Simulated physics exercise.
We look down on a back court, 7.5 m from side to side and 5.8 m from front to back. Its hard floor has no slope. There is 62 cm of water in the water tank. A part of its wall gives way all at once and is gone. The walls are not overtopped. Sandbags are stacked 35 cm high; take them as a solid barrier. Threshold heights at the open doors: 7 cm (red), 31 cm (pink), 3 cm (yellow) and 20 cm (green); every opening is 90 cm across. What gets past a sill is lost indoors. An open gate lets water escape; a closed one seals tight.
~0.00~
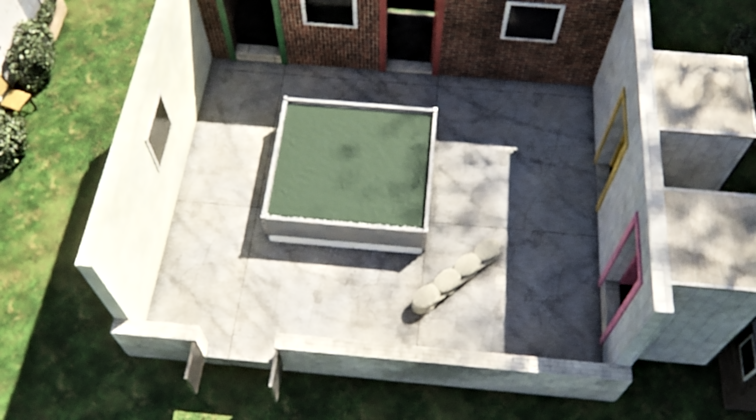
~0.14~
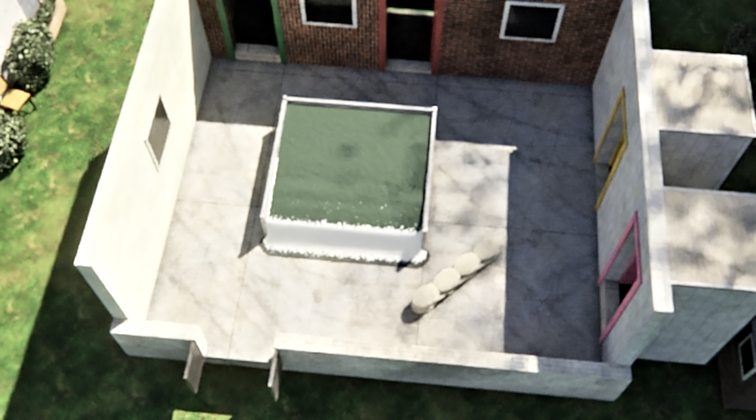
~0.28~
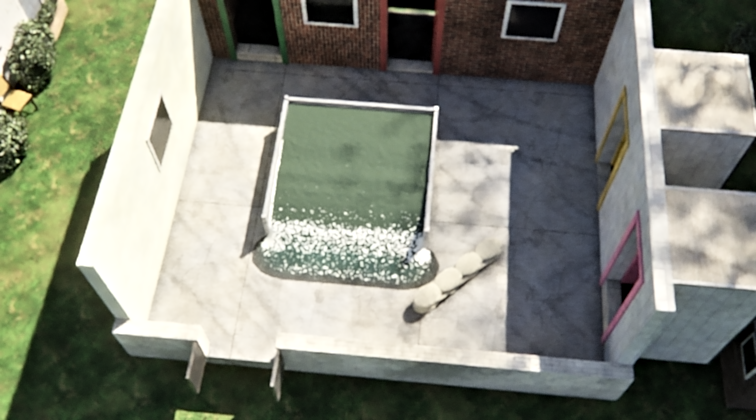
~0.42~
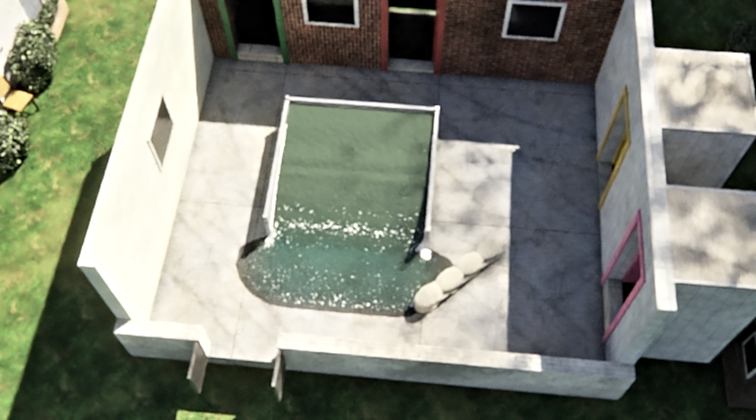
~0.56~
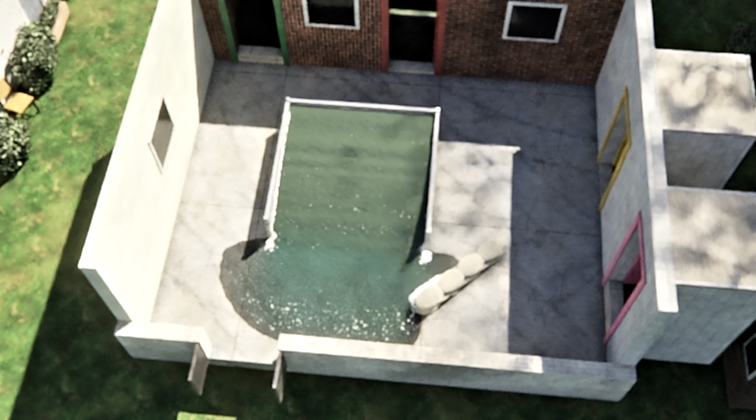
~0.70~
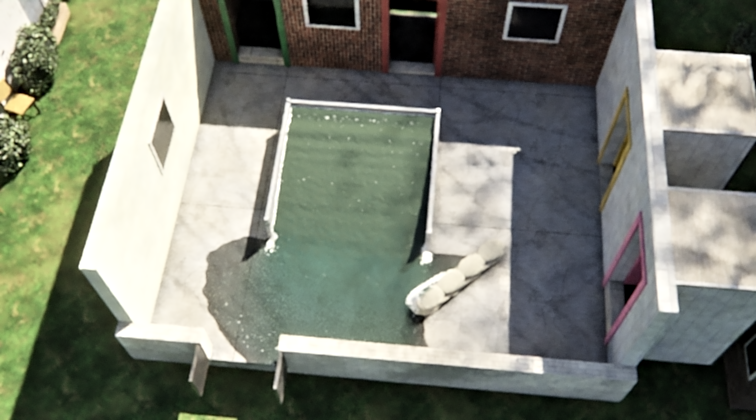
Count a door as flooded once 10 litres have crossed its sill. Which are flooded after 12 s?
Door by door: At the red door it exceeds the limit; at the pink door it stays under the limit; at the yellow door it passes the limit; at the green door it keeps below the limit.
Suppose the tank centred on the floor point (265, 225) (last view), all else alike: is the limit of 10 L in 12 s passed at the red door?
Then: Red under.
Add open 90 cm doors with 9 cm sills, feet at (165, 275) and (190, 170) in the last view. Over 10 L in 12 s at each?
In turn: Above, not over.
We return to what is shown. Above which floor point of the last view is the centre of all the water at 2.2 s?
At about (353, 257).
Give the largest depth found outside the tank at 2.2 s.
Roughly 42 cm.
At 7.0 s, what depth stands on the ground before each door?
In cm: Red 10, pink 7, yellow 4, green 13.
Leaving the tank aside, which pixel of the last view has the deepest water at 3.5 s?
Near (147, 339).
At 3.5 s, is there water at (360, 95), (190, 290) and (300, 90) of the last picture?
In turn: Dry, flooded, not reached.
After 1.4 s water covers 25 % of the floor and is deepest (50 cm) near (345, 356); red door not reached, pink door not reached, yellow door not reached, green door not reached.
After 2.2 s water covers 40 % of the floor and is deepest (42 cm) near (367, 358); red door not reached, pink door not reached, yellow door not reached, green door not reached.
After 3.5 s water covers 60 % of the floor and is deepest (35 cm) near (147, 339); red door not reached, pink door 23 cm at the sill, 0 L in, yellow door 3 cm at the sill, 0 L in, green door not reached.
After 7.0 s water covers 95 % of the floor and is deepest (15 cm) near (584, 89); red door 10 cm at the sill, 0 L in, pink door 7 cm at the sill, 0 L in, yellow door 4 cm at the sill, 12 L in, green door 13 cm at the sill, 0 L in.
After 12.0 s water covers 100 % of the floor and is deepest (13 cm) near (215, 63); red door 10 cm at the sill, 55 L in, pink door 4 cm at the sill, 0 L in, yellow door 7 cm at the sill, 35 L in, green door 10 cm at the sill, 0 L in.
